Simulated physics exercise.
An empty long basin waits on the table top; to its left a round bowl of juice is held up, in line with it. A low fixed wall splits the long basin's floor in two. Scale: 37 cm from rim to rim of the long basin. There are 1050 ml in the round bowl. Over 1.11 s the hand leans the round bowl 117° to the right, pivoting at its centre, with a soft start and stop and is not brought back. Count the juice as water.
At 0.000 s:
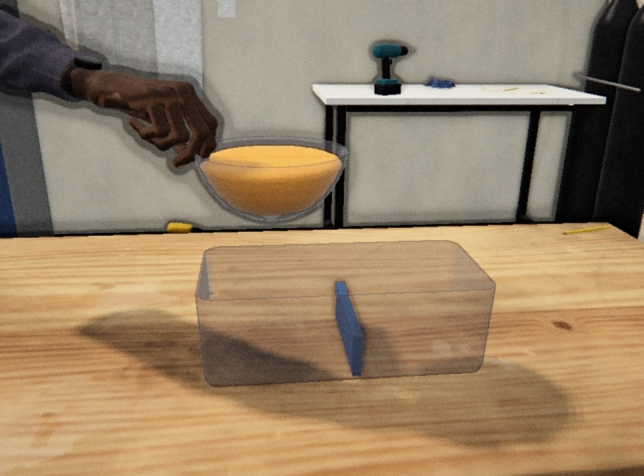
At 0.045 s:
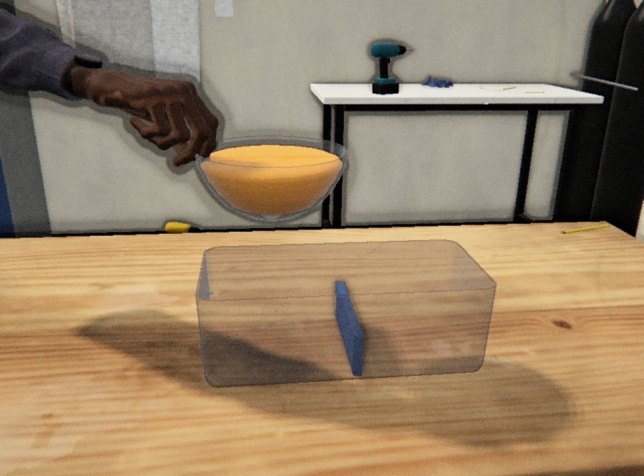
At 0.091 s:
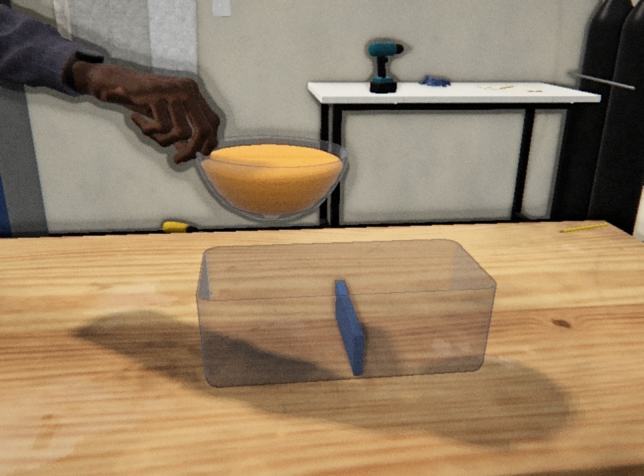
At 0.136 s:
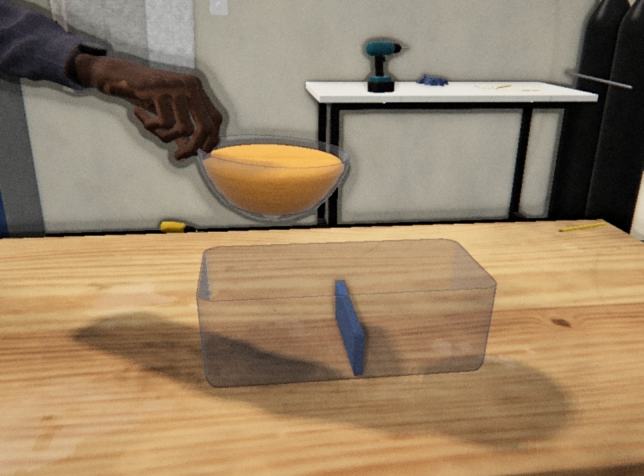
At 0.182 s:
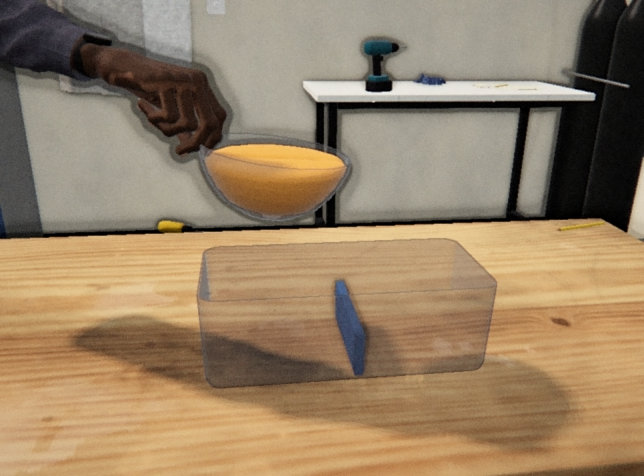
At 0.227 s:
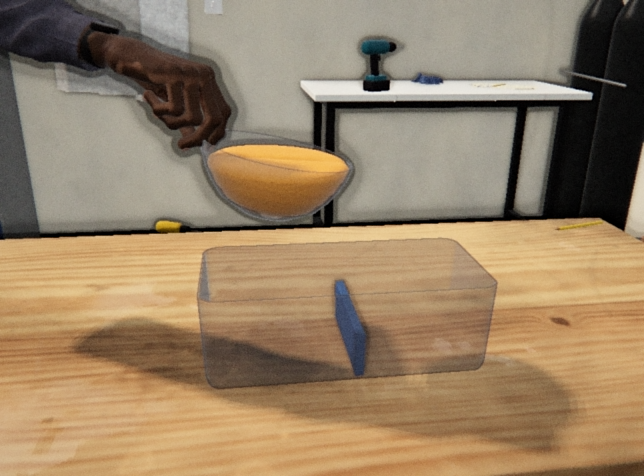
A dark-skinned hand in a dark sleeve slowly leans a clear round bowl of orange juice a little to the right, while the camera drifts very slightly against the background. Below it, an empty, clear long basin with a blue upright divider sits on a pale wooden table top, seen from slightly above. Behind, in a workshop-like room, a teal drill rests on a white table against a grey wall.
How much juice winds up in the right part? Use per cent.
The far part has some 82 per cent.
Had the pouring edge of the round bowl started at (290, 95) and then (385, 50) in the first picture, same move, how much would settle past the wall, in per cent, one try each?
In turn about 50 and 85 per cent.
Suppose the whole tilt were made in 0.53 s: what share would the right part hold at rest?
In that case some 60 per cent.
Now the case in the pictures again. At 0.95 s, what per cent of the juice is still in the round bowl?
About 0 per cent.
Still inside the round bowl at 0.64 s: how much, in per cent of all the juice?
Near 28 in a hundred.
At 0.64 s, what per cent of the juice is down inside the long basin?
About 38 per cent.
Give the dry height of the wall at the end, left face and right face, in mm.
Left about 54 mm, right about 28 mm.
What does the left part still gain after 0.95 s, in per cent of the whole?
Near 0 in a hundred.
By 0.64 s the tilt is 73° and 28 per cent is still to pour, 0 is left of the wall and 39 right of it.
By 0.95 s the tilt is 111° and 0 per cent is still to pour, 17 is left of the wall and 82 right of it.
By 1.26 s the tilt is 117° and 0 per cent is still to pour, 17 is left of the wall and 82 right of it.
By 1.61 s the tilt is 117° and 0 per cent is still to pour, 17 is left of the wall and 82 right of it.
At rest 17 per cent lies left of the wall, 82 right of it and 1 outside.
